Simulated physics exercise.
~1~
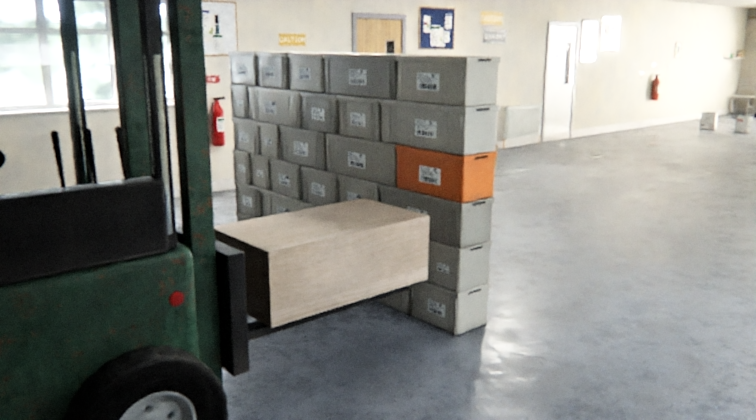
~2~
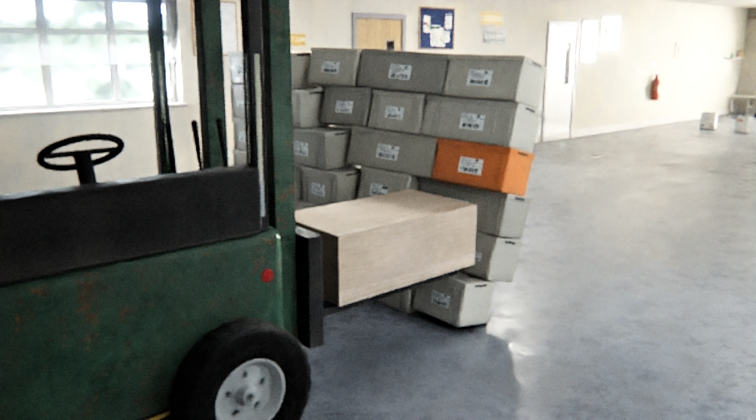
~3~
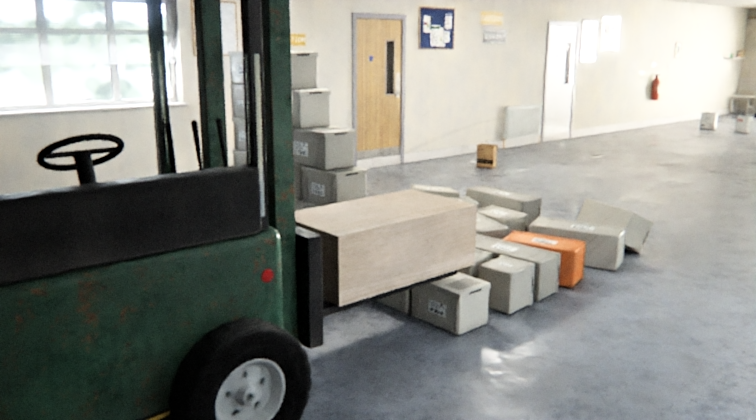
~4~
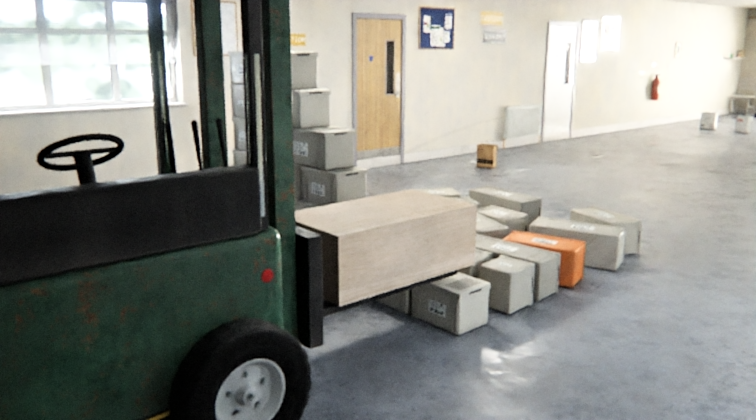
A green forklift pushes a case into a wall of totes, toppling the orange one.
